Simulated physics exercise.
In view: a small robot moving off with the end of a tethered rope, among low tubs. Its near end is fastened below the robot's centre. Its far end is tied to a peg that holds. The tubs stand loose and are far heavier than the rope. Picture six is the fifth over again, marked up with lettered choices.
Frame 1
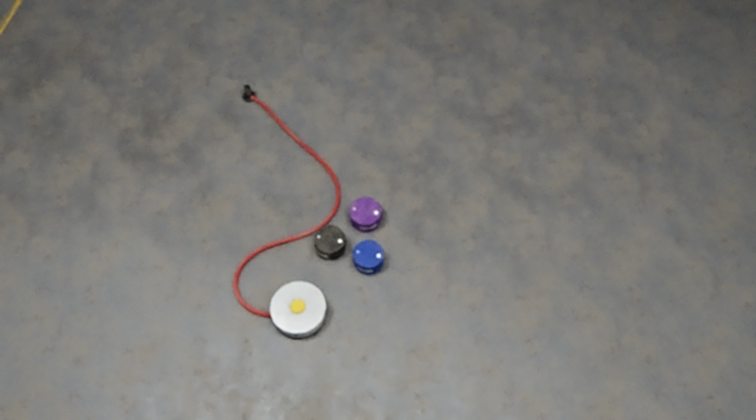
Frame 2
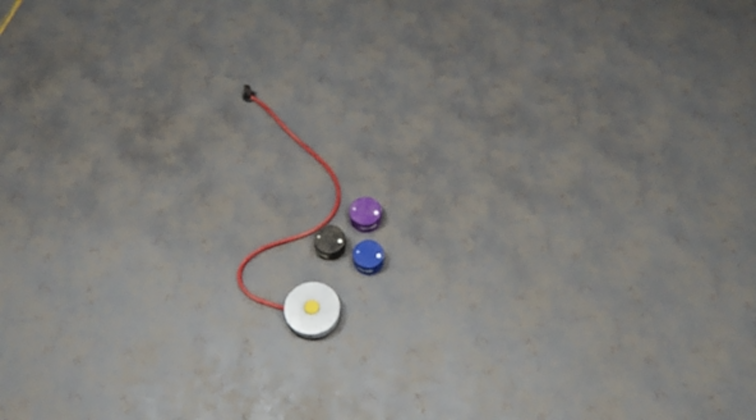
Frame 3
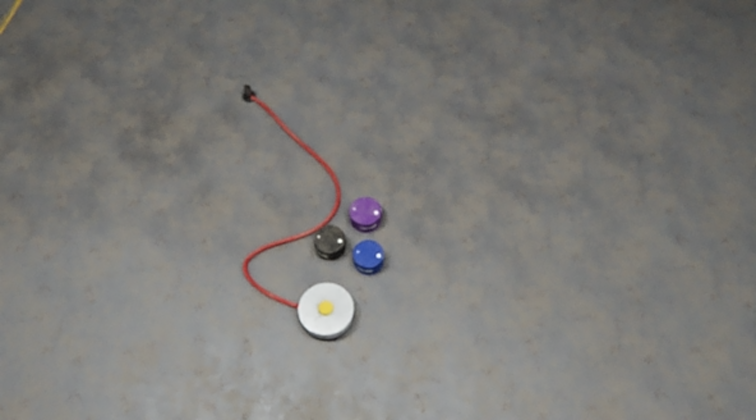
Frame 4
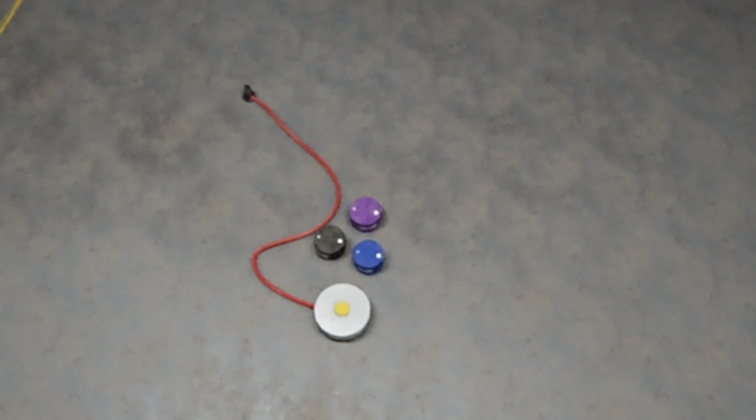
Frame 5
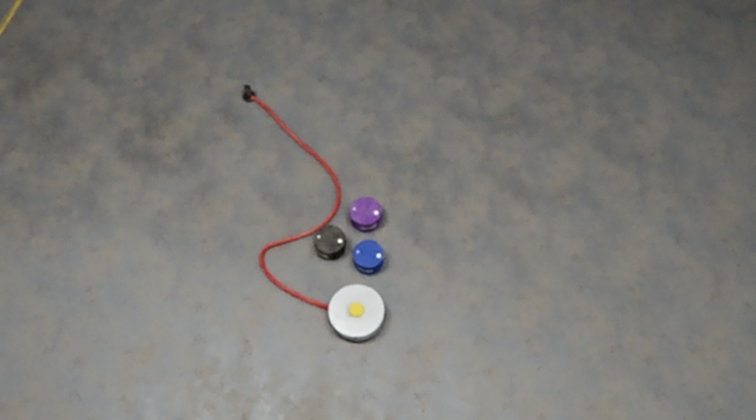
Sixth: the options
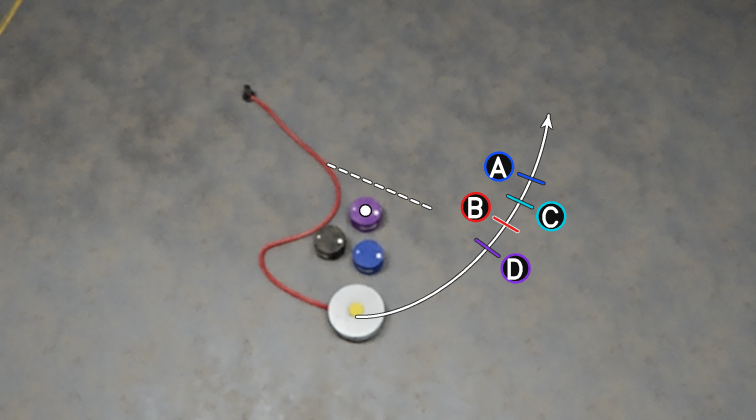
A mottled grey floor is seen from above at an angle, with a bit of yellow line in the upper left corner. A red rope curves from a small black peg at upper left, past three low round tubs, black, blue and purple, to a white disc-shaped robot with a yellow centre. The robot slides steadily a short way right, drawing the rope's lower bend along, while the tubs and camera stay still.
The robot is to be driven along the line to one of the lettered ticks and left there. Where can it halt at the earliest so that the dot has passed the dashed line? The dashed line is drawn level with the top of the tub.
As far as tick A.
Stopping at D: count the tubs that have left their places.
By then, none.
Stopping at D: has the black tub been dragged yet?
No.
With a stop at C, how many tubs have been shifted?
Three.
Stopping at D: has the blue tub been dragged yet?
No.
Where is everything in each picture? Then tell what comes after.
In the first picture, peg (248, 92); black tub (330, 243); blue tub (368, 258).
In the second picture, robot (313, 311); peg (248, 92).
In the third picture, robot (326, 312); blue tub (368, 258).
In the fourth picture, robot (343, 313); peg (248, 92).
In the fifth picture, robot (357, 313); blue tub (368, 258); purple tub (366, 215); peg (248, 92).
On the marked copy, A at (531, 179); B at (506, 224); C at (520, 202); D at (487, 248); the dashed line at (378, 186); the route from (357, 317) via (497, 236) to (549, 115); the white dot at (365, 211).
Following A. Soon after the start, robot (442, 285); purple tub (366, 215).
Later, robot (502, 228); black tub (337, 237); blue tub (370, 248); purple tub (366, 215).
In the end, robot (533, 174); black tub (358, 204); blue tub (387, 211); purple tub (381, 186); the dot on the purple tub is over the dashed line.
As for the rest, B leaves the dotted tub short, at (366, 215); C leaves the dotted tub short, at (374, 200); D leaves the dotted tub short, at (366, 215).
